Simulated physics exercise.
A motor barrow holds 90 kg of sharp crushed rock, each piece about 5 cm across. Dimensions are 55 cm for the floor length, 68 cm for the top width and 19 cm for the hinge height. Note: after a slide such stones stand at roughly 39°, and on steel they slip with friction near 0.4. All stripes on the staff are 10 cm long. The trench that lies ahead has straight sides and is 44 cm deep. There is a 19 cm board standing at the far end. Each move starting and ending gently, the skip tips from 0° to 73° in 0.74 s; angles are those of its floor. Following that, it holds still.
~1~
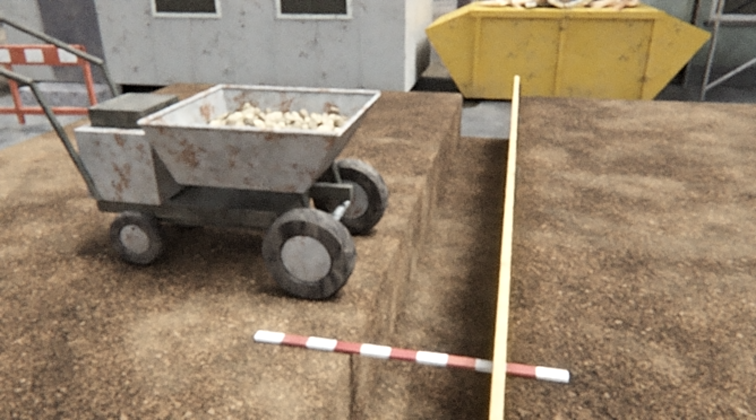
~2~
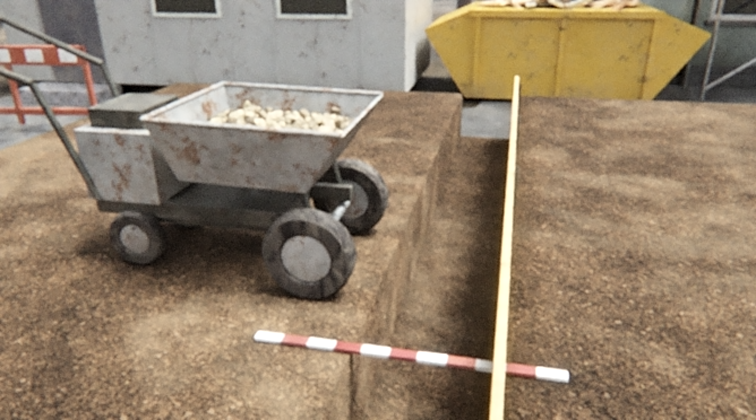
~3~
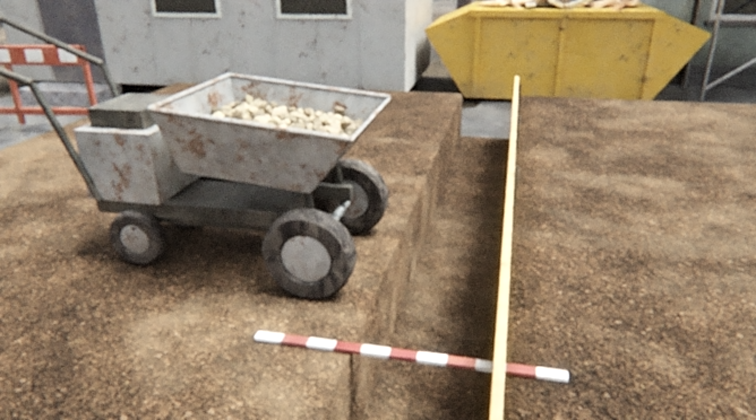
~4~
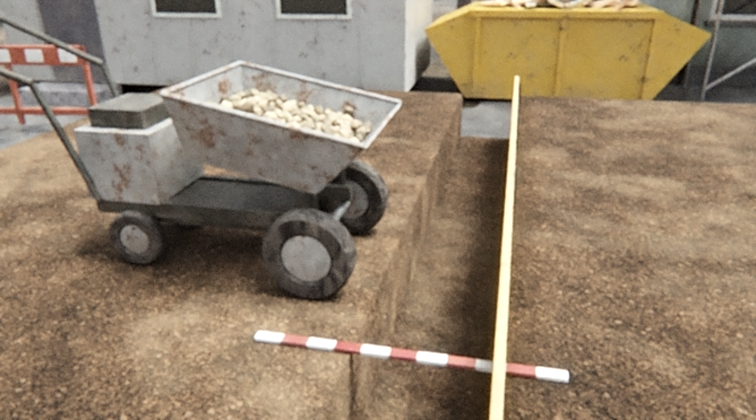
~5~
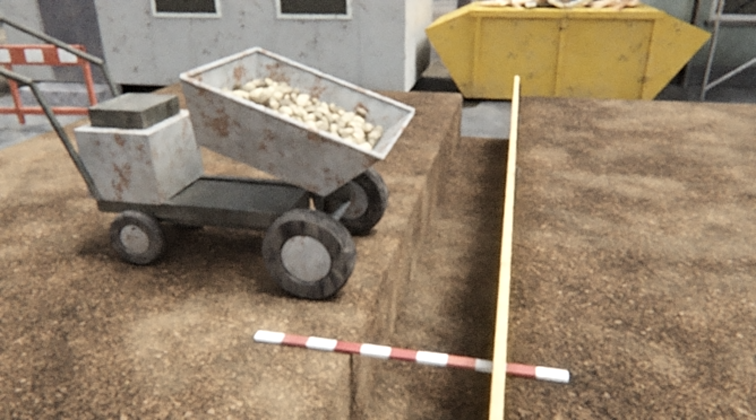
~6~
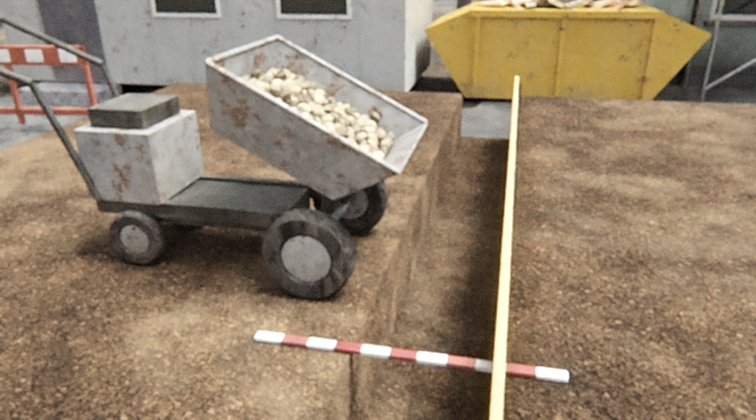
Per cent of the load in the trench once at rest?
About 81 %.
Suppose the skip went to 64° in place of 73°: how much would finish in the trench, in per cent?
It would come to about 40 percent.
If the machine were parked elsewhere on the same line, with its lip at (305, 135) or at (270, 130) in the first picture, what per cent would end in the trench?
About 90 and 85 per cent.
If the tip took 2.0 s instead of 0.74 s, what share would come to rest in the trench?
With that timing, about 80 per cent.
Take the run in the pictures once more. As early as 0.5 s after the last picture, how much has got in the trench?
By then, around 15 percent.
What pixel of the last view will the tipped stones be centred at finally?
About (466, 346).
Then, 0.2 s after the last picture the floor is at 61°, 100 % in the skip; the foremost stones are at (422, 206).
Then, 0.5 s after the last picture the floor is at 73°, 82 % in the skip, 17 % in the trench, 1 % past the trench; the foremost stones are at (504, 238).
Then, 0.9 s after the last picture the floor is at 73°, 37 % in the skip, 56 % in the trench, 6 % past the trench; the foremost stones are at (637, 296).
Then, 2.8 s after the last picture the floor is at 73°, 13 % in the skip, 81 % in the trench, 6 % past the trench; the foremost stones are at (688, 311).
